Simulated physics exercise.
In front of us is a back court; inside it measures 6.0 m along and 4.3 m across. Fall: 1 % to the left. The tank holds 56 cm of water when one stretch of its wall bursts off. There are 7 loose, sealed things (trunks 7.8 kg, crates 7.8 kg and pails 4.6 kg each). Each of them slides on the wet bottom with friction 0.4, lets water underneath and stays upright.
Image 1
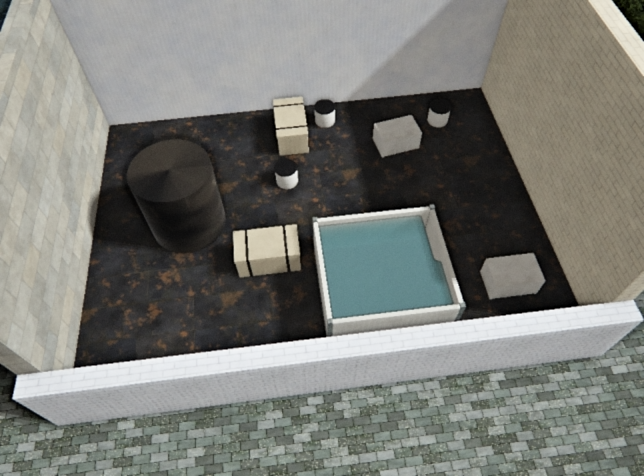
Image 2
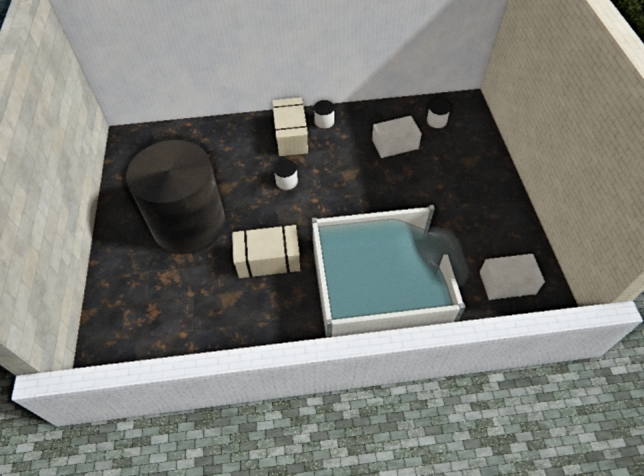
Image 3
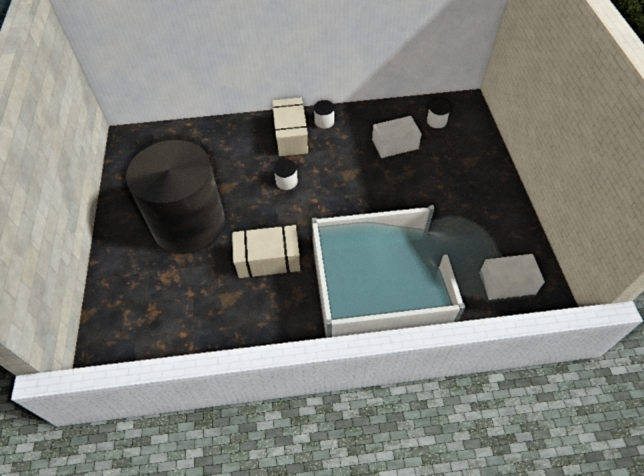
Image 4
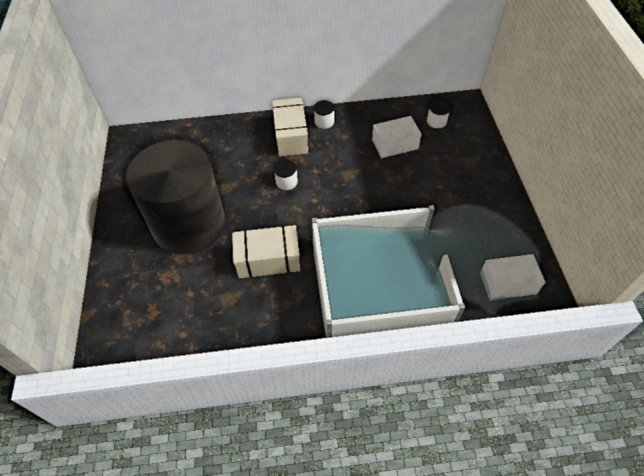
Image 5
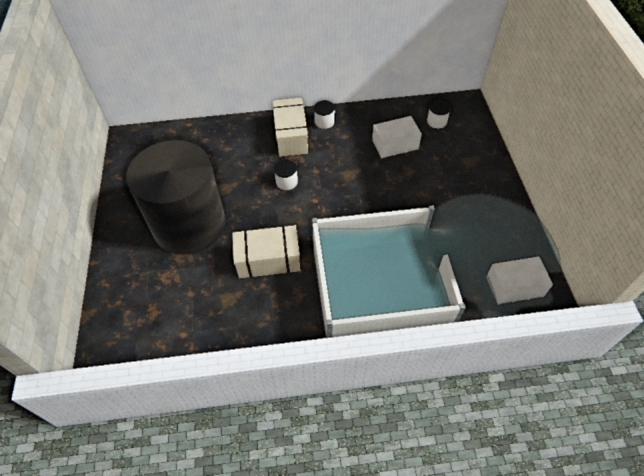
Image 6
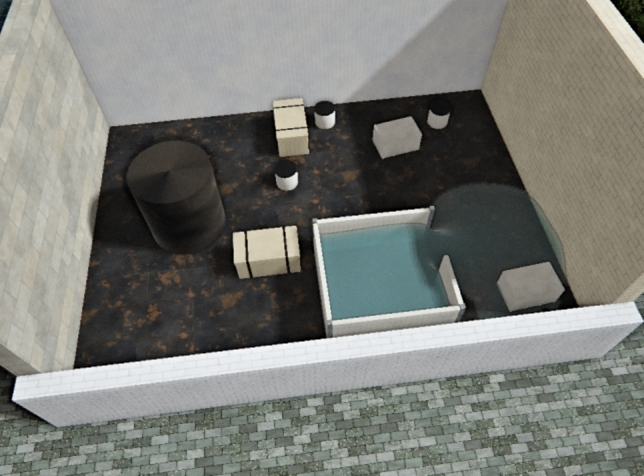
A walled court with a pool of water bursting open on its right side, water spreading across the dark floor and nudging a pale crate.
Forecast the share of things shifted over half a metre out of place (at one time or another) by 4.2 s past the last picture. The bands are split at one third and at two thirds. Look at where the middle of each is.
It falls between one and two thirds.
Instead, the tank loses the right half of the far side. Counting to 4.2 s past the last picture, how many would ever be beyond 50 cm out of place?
You'd get 4 in that case.
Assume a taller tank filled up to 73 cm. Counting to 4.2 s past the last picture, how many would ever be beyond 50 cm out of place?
So the tally would be 5.
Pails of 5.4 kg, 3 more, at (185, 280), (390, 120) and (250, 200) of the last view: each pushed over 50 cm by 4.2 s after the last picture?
Respectively: Doesn't reach it; tops it; doesn't reach it.
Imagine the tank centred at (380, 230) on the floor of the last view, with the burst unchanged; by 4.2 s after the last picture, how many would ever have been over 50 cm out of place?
That gives 4 of them.
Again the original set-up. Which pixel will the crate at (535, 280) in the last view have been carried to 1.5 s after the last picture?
My estimate: Around (497, 291).
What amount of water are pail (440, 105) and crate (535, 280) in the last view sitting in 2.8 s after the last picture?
I'd put it at 4 cm and 8 cm respectively.
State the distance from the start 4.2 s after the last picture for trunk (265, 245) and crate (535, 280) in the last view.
0 cm and 40 cm.
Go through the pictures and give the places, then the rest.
In the first frame, a crate at (516, 270) rests on the ground; a trunk at (290, 116) rests on the ground; 1.8 m2 under water; 0 of 7 have shifted.
In the second frame, a crate at (515, 270) rests on the ground; a trunk at (290, 117), on the bottom; 2.1 m2 under water; 0 of 7 have shifted.
In the third frame, a crate at (515, 271), on the bottom; a trunk at (290, 117) rests on the ground; water covers 2.7 m2; 0 of 7 have shifted.
In the fourth frame, a crate at (515, 271), on the bottom; a trunk at (290, 117) rests on the ground; water covers 3.4 m2; 0 of 7 have shifted.
In the fifth frame, a crate at (523, 274) rests on the ground, 9 cm from its start; a trunk at (290, 117) rests on the ground; water covers 4.1 m2; 1 of 7 have shifted.
In the sixth frame, a crate at (534, 280), on the bottom, 23 cm from its start; a trunk at (290, 118), on the bottom; water covers 4.7 m2; 1 of 7 have shifted.
Then, 0.4 s after the last picture 1 of 7 are over 50 cm from their spots; 0 afloat.
Then, 1.5 s after the last picture 0 of 7 are over 50 cm from their spots; 1 afloat.
Then, 2.8 s after the last picture 1 of 7 are over 50 cm from their spots; 1 afloat.
Then, 4.2 s after the last picture 3 of 7 are over 50 cm from their spots, and 4 have been at some point; 1 afloat.
